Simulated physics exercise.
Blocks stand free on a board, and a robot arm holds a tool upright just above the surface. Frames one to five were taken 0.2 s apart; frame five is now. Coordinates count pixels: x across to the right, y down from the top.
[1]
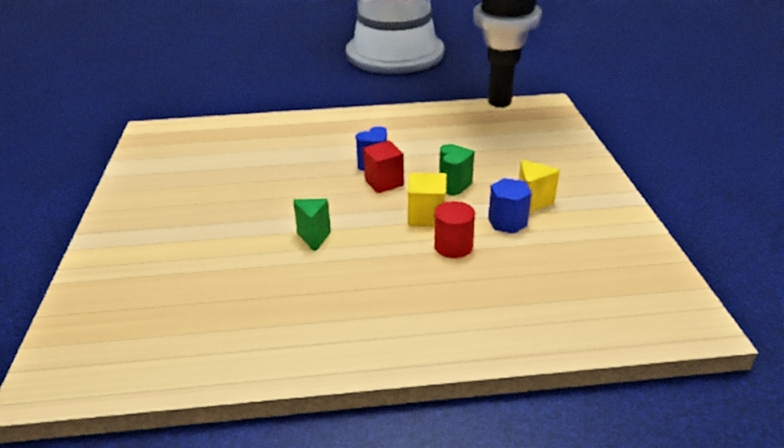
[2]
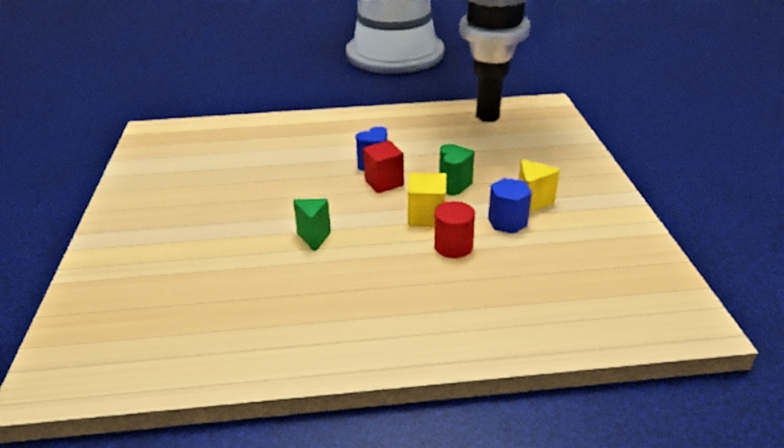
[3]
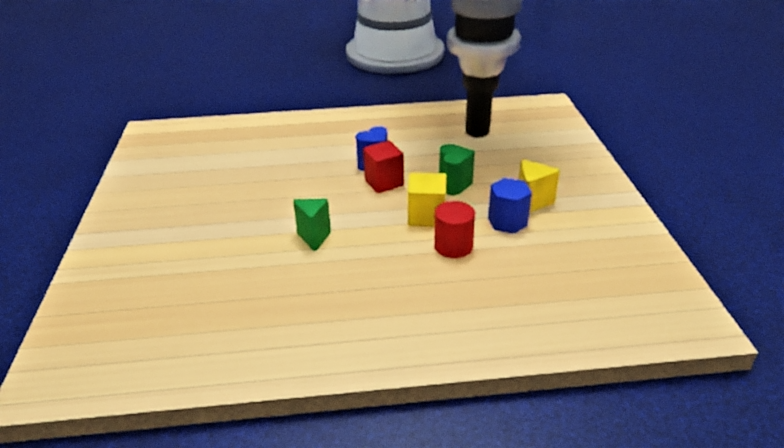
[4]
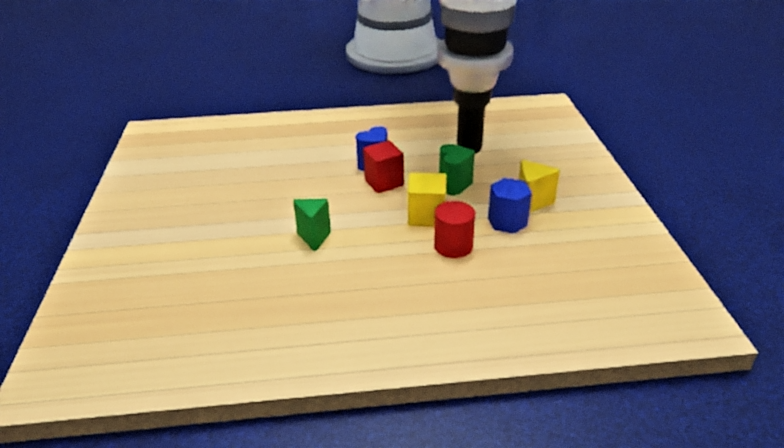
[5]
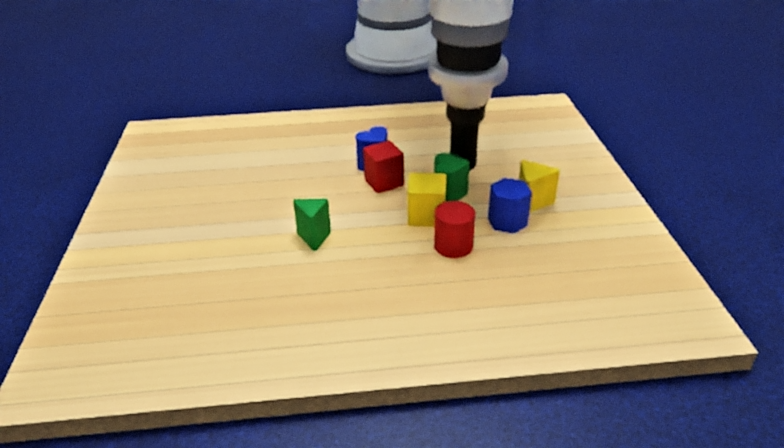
On a wooden board, a robot arm moving its upright black tool forward and left, slightly nudging the green heart-shaped block among coloured blocks.
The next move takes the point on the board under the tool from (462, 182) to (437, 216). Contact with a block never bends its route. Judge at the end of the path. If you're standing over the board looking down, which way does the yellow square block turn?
The answer is clockwise.
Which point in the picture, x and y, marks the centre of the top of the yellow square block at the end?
I'd place it at (400, 211), taking the centre of its top.
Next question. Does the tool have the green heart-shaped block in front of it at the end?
I'd say yes.
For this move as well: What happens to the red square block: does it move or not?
Left where it is.
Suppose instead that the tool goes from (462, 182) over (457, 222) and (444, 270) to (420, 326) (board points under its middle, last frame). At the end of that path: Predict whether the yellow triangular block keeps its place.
It is not moved.
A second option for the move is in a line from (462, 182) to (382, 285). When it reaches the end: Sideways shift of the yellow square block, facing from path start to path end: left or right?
It's set to shift right.
On the path given first. Halfway along, tool at (451, 183); yellow square block at (421, 195), turned 55° clockwise; green heart-shaped block at (444, 181), turned 30° anticlockwise.
At the end, tool at (438, 199); red square block unmoved; yellow square block at (400, 211), turned 60° clockwise; green heart-shaped block at (428, 198), turned 25° anticlockwise; red round block at (455, 216); blue six-sided block unmoved.
